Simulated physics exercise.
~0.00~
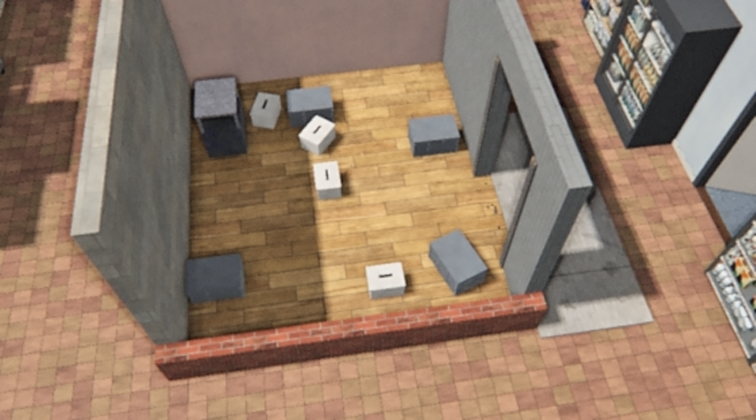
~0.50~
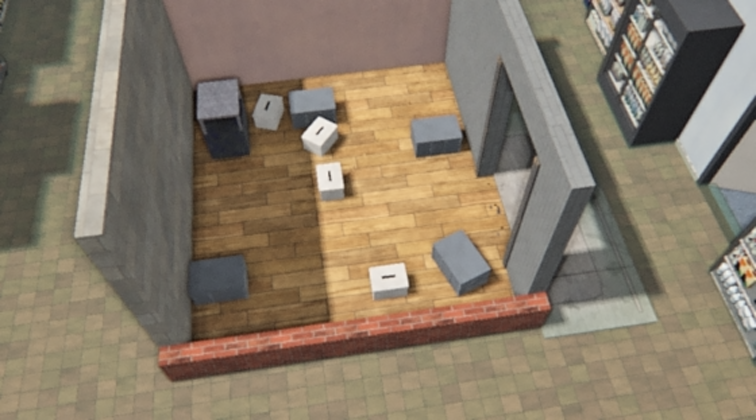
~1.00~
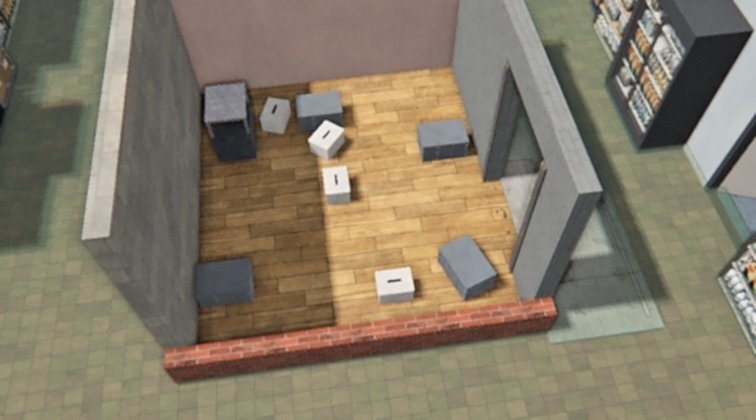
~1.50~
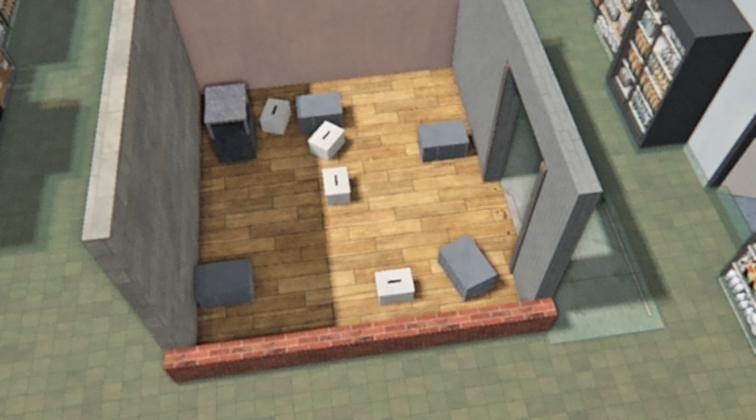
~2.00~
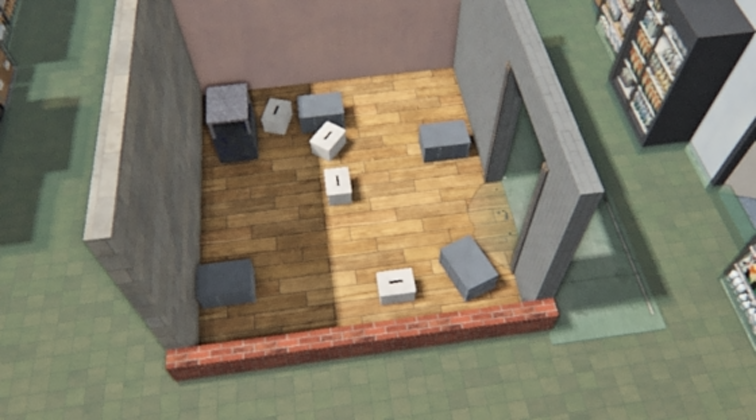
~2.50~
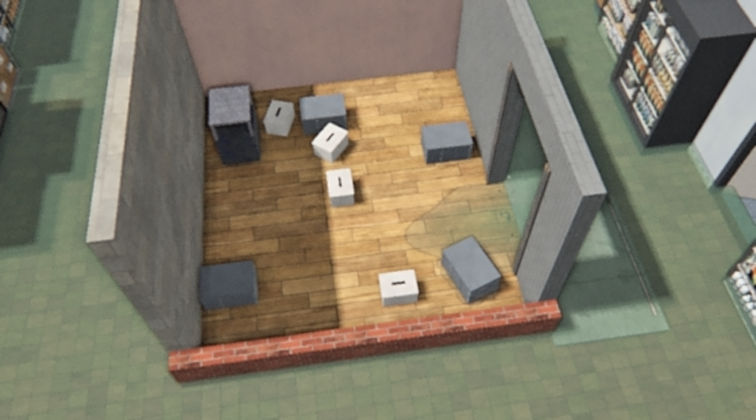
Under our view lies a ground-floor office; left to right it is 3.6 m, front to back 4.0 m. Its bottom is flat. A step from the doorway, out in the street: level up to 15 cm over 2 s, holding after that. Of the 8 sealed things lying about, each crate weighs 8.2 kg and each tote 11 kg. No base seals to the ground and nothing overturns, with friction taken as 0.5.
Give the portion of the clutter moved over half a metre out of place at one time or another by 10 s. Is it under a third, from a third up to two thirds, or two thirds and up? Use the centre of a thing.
Expect a low share, below one third.
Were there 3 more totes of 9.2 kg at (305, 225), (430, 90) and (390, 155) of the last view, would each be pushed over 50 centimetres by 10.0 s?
Respectively, higher, lower and lower.
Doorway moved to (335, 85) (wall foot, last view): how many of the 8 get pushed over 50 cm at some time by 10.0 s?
Count: 4.
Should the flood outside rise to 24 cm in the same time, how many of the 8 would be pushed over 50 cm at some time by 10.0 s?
With that change, 7 of them.
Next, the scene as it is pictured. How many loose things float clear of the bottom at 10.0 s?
Total: 3.
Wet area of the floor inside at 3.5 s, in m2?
Somewhere around 4.5 m2, roughly.
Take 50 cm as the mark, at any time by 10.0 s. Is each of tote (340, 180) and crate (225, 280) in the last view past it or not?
First within it, then beyond it.
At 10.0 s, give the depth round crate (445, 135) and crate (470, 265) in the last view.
Depths: Near 3 cm, then near 7 cm.
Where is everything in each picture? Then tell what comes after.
The first frame shows a crate at (309, 99) rests on the ground; a tote at (265, 105), on the bottom; water covers 0.0 m2; 0 of 8 have shifted.
The second frame shows a crate at (312, 100) rests on the ground; a tote at (268, 106), on the bottom; 0.0 m2 under water; 0 of 8 have shifted.
The third frame shows a crate at (319, 104), on the bottom; a tote at (275, 110), on the bottom; 0.0 m2 under water; 0 of 8 have shifted.
The fourth frame shows a crate at (319, 105) rests on the ground; a tote at (275, 110), on the bottom; water covers 0.0 m2; 0 of 8 have shifted.
The fifth frame shows a crate at (320, 105) rests on the ground; a tote at (276, 111), on the bottom; water covers 0.3 m2; 0 of 8 have shifted.
The sixth frame shows a crate at (323, 106) rests on the ground; a tote at (278, 112) rests on the ground; water covers 1.0 m2; 0 of 8 have shifted.
After 3.5 s 0 of 8 are over 50 cm from their spots; 0 afloat.
After 4.5 s 1 of 8 are over 50 cm from their spots; 0 afloat.
After 7.0 s 1 of 8 are over 50 cm from their spots; 1 afloat.
After 10.0 s 1 of 8 are over 50 cm from their spots, and 2 have been at some point; 3 afloat.
